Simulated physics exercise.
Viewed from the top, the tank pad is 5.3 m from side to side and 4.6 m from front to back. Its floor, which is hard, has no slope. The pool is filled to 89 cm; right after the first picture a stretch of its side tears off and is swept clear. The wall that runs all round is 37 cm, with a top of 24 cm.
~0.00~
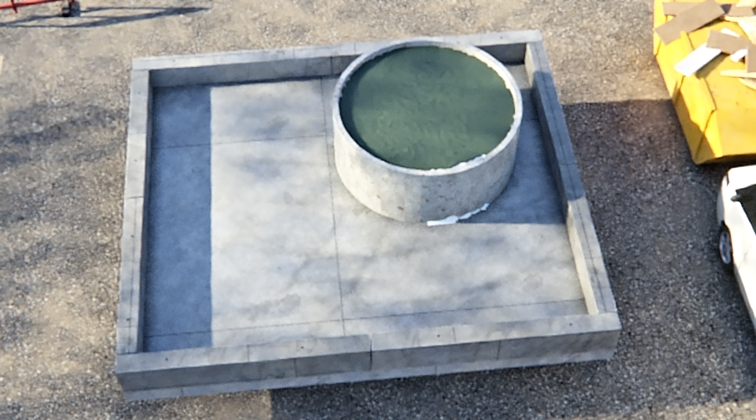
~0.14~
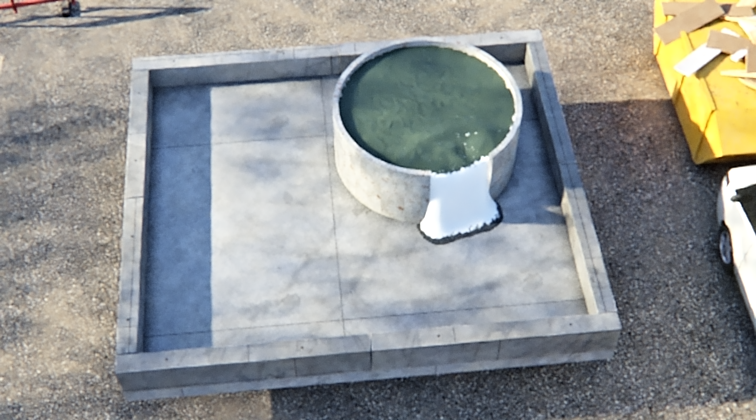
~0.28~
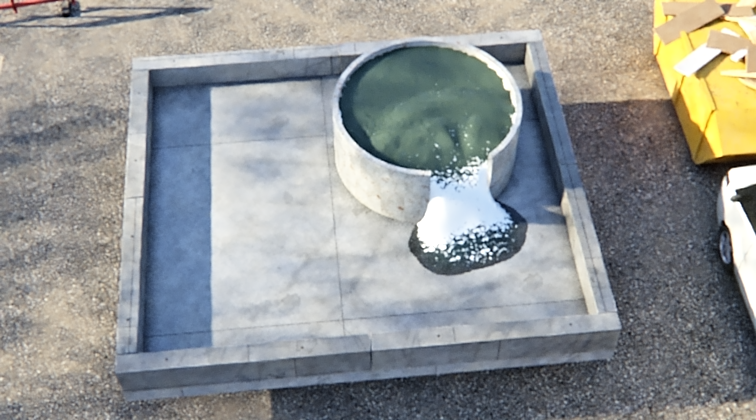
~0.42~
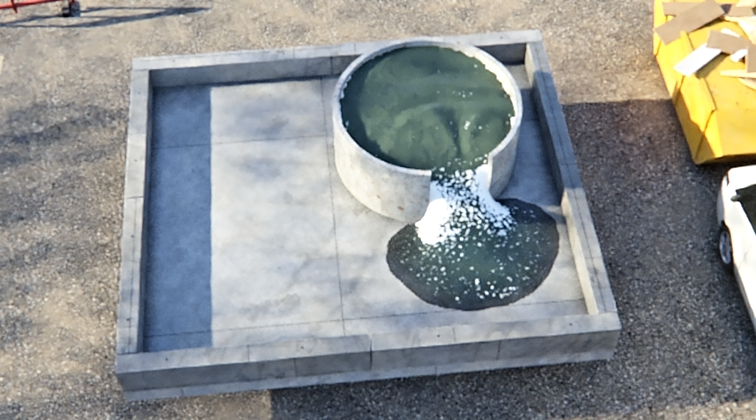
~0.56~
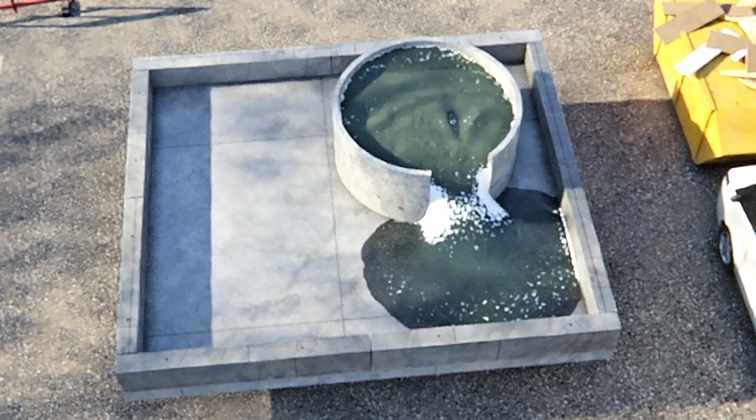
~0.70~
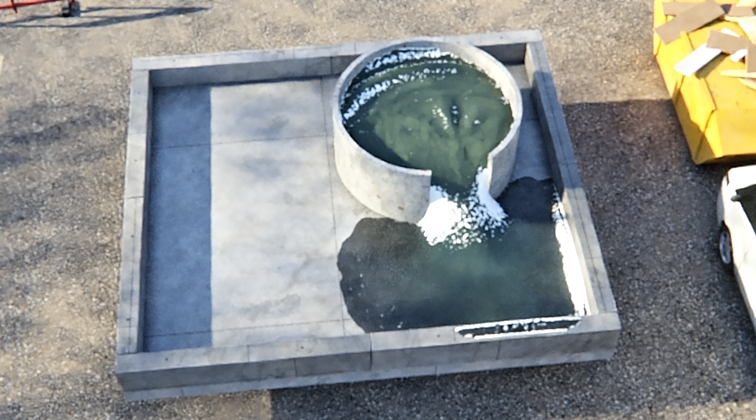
Round concrete pool of dark green water breaching at its front side, pouring out with white foam and spreading across a walled pad.
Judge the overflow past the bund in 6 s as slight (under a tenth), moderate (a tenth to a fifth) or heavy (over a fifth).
It is slight.
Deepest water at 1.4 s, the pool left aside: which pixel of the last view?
Roughly (583, 330).
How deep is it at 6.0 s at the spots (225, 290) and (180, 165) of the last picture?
It's near 14 cm at the first point and near 10 cm at the second.
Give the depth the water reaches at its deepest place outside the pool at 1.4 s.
About 81 cm.
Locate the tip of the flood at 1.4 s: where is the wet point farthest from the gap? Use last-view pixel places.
I'd put it near pixel (236, 360) of the last picture.
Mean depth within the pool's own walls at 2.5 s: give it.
Average depth: About 47 cm.
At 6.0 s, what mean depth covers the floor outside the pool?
The mean depth is around 12 cm.
After 1.1 s water covers 25 % of the floor and is deepest (79 cm) near (583, 330); 0 % is over the wall.
After 1.4 s water covers 30 % of the floor and is deepest (81 cm) near (583, 330); 1 % is over the wall.
After 2.5 s water covers 45 % of the floor and is deepest (44 cm) near (494, 337); 6 % is over the wall.
After 4.0 s water covers 70 % of the floor and is deepest (34 cm) near (479, 339); 6 % is over the wall.
After 6.0 s water covers 85 % of the floor and is deepest (24 cm) near (331, 79); 6 % is over the wall.
